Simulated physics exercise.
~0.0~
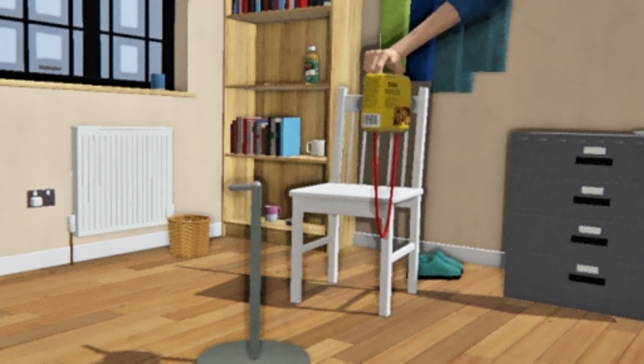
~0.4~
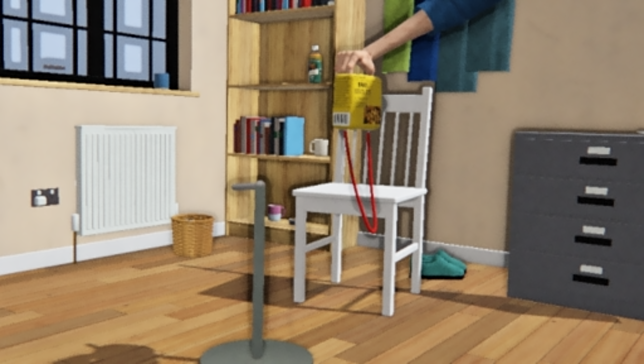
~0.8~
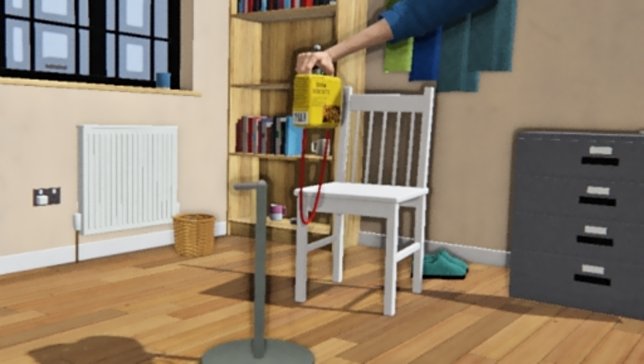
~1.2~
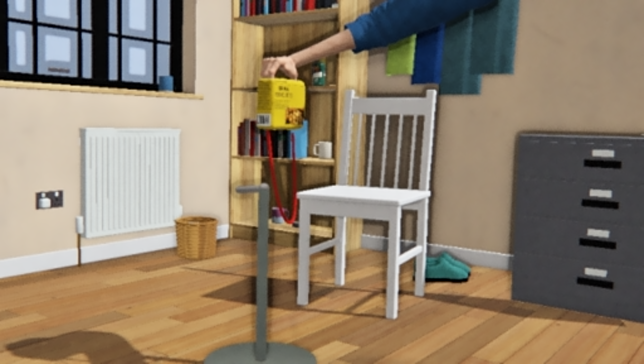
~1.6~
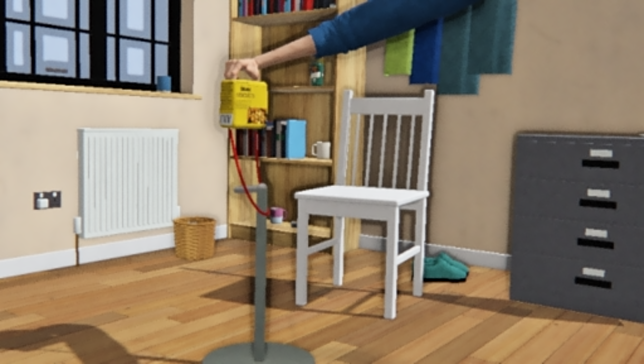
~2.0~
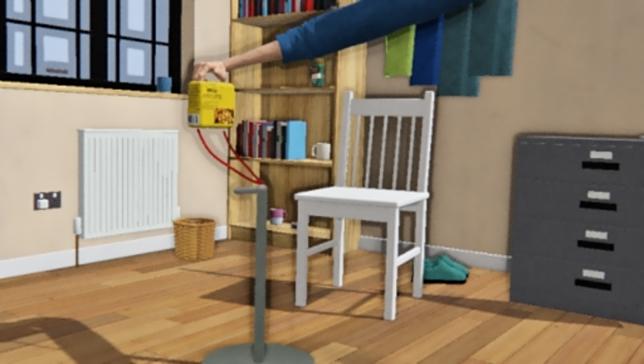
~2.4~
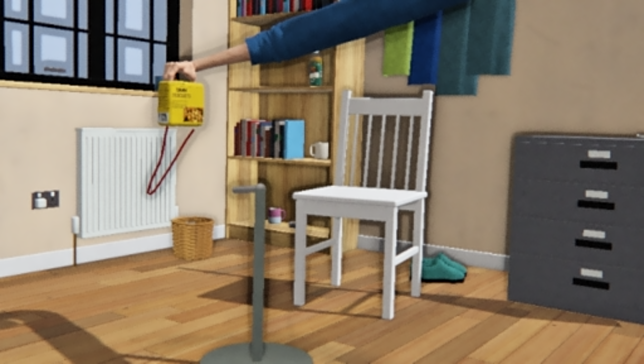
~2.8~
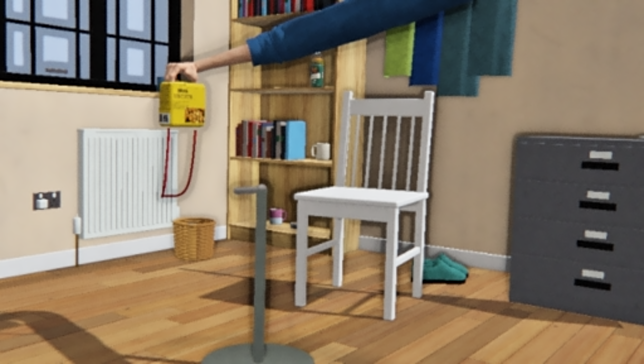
In a room with a wooden floor, a white chair stands before a bookcase, with a radiator to the left and a dark drawer cabinet to the right. A hand in a blue sleeve holds a yellow pouch upright above the chair, a red loop hanging beneath it. The hand carries the pouch steadily left, towards a grey stand in the foreground. The pouch passes above the stand, and the trailing loop swings up near its top. The loop comes away clean, and the pouch stops in front of the radiator, still held, with the loop dangling freely.
